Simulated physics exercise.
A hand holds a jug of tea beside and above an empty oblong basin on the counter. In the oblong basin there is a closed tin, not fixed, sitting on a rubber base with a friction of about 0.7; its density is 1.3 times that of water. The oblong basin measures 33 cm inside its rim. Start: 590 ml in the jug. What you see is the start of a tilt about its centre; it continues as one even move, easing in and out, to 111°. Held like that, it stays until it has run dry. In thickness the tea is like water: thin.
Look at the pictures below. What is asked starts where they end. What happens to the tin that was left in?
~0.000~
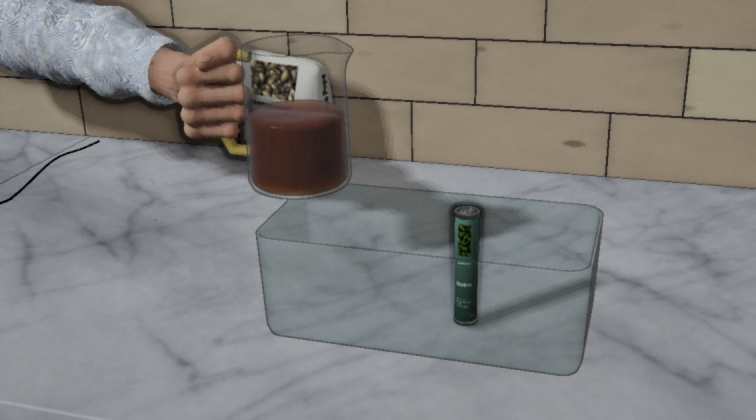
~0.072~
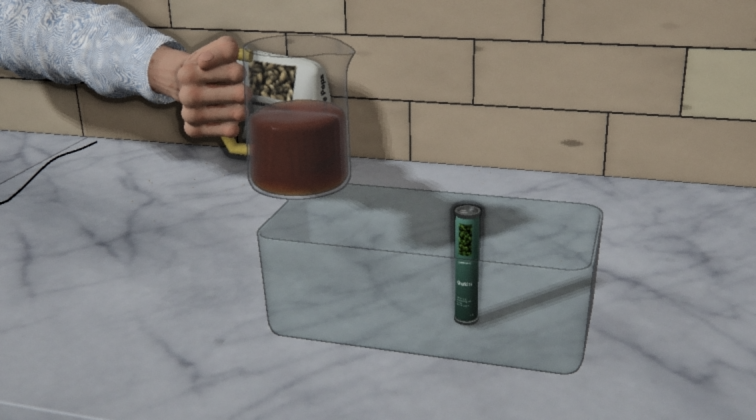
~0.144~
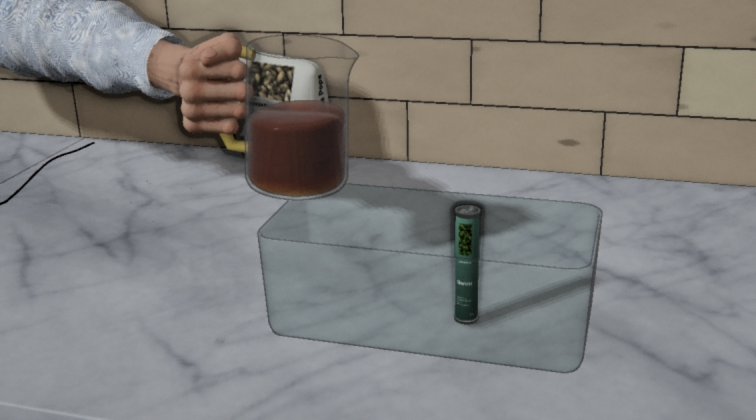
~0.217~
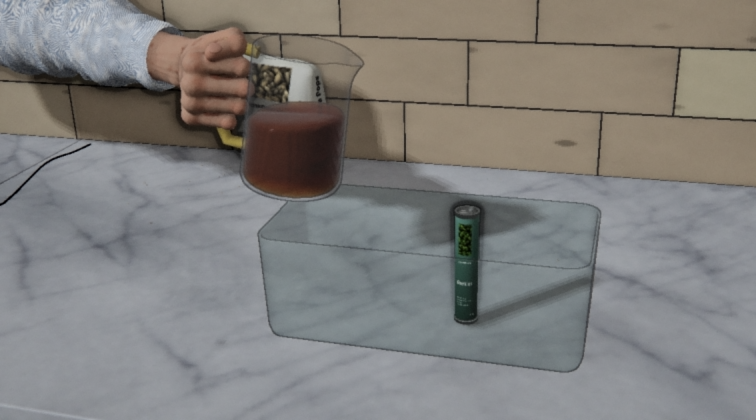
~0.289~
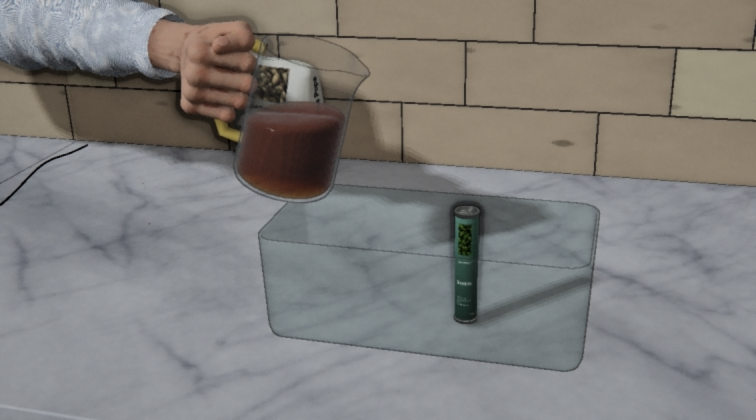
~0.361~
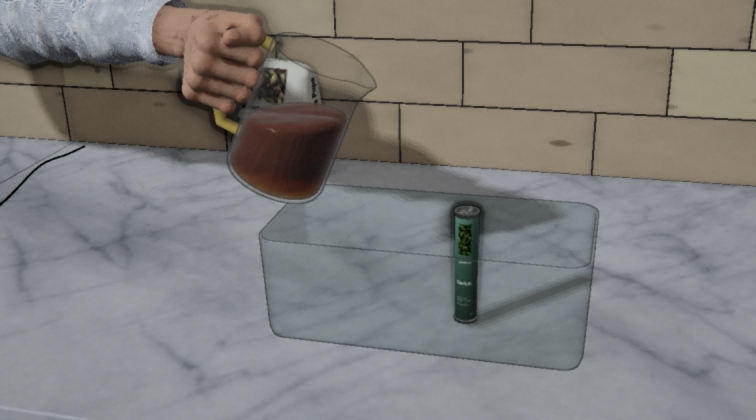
It stays on its base.
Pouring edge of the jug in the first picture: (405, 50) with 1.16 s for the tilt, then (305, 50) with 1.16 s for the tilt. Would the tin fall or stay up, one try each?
Run one: It tumbles. Run two: It does not tip.
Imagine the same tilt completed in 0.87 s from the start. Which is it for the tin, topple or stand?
Then the tin does not tip.
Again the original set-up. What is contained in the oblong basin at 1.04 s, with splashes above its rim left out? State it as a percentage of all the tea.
My estimate is about 54 percent.
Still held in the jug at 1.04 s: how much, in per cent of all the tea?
Remaining share: Approx. 34 %.
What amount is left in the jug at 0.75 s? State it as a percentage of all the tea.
Close to 94 in a hundred.
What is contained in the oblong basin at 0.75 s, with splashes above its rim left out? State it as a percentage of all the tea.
0 %, roughly.
Then, 0.75 s in, the tilt is 80° and 93 per cent is still to pour; the tin stands where it began.
Then, 1.04 s in, the tilt is 108° and 35 per cent is still to pour; the tin stands where it began.
Then, 1.34 s in, the tilt is 111° and 3 per cent is still to pour; the tin stands where it began.
Then, 1.66 s in, the tilt is 111° and 0 per cent is still to pour; the tin stands where it began.
Finally, the tin stands where it began.
